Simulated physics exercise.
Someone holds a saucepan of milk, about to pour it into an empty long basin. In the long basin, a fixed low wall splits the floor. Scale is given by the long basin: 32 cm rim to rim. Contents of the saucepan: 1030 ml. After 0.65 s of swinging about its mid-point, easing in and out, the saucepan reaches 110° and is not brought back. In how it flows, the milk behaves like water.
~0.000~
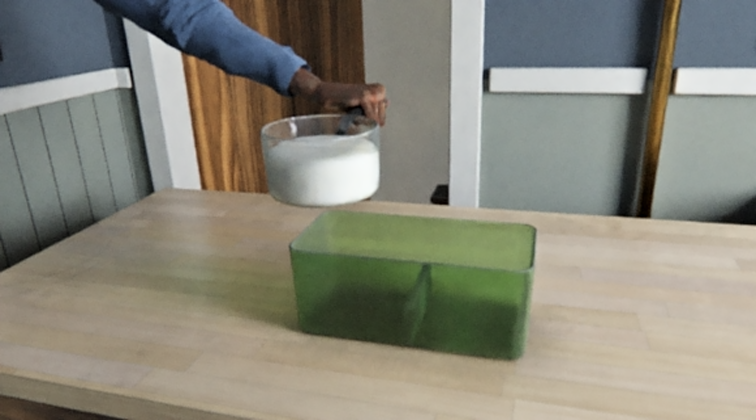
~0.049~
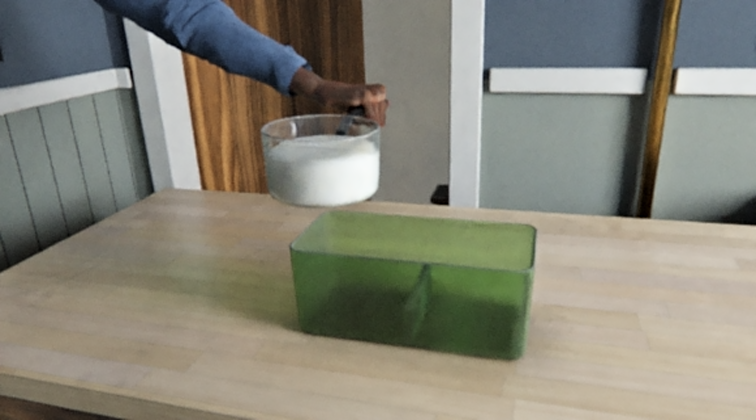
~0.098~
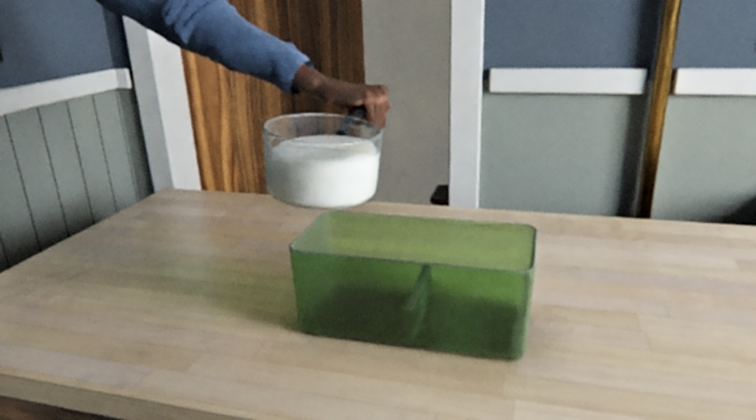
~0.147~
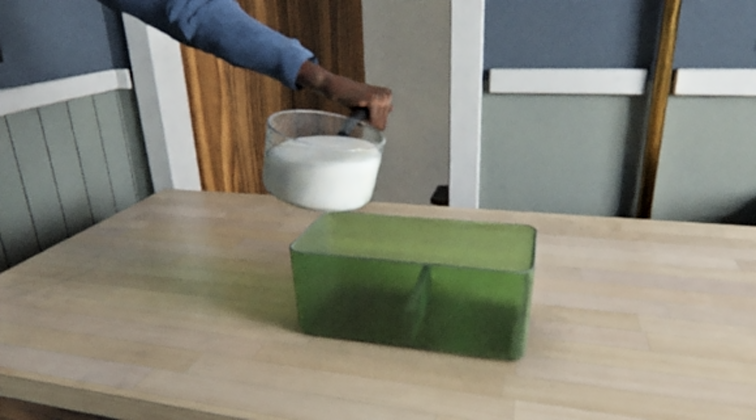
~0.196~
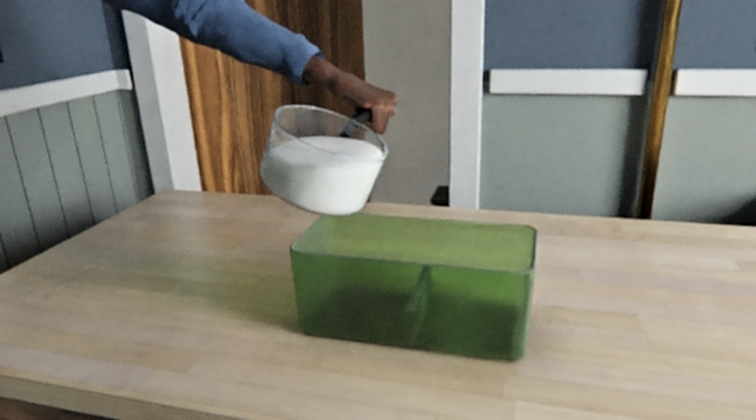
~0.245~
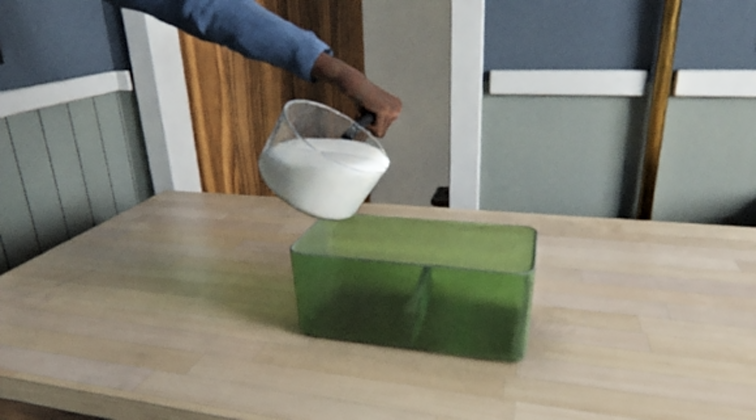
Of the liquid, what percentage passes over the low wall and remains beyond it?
The far part has about 28 per cent.
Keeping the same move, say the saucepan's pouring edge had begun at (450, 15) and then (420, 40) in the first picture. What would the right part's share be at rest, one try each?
75 and 80 %.
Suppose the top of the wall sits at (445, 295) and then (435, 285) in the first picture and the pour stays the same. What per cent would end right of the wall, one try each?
The first try gives 20 percent and the second 10 percent.
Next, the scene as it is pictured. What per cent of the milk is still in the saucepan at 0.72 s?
Share remaining: Approx. 7 %.
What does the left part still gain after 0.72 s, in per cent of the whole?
I'd put it at some 6 percent.
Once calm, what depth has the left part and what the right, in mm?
Some 32 mm on the left and some 14 mm on the right.
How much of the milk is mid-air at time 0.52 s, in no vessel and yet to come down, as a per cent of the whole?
Around 28 in a hundred.
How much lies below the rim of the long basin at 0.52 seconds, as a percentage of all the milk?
I reckon close to 38 percent of it.
Then, 0.52 s in, the tilt is 99° and 33 per cent is still to pour, 22 is left of the wall and 17 right of it.
Then, 0.72 s in, the tilt is 110° and 7 per cent is still to pour, 62 is left of the wall and 26 right of it.
Then, 0.92 s in, the tilt is 110° and 0 per cent is still to pour, 67 is left of the wall and 28 right of it.
Then, 1.15 s in, the tilt is 110° and 0 per cent is still to pour, 68 is left of the wall and 28 right of it.
Finally, 68 per cent lies left of the wall, 28 right of it and 4 outside.
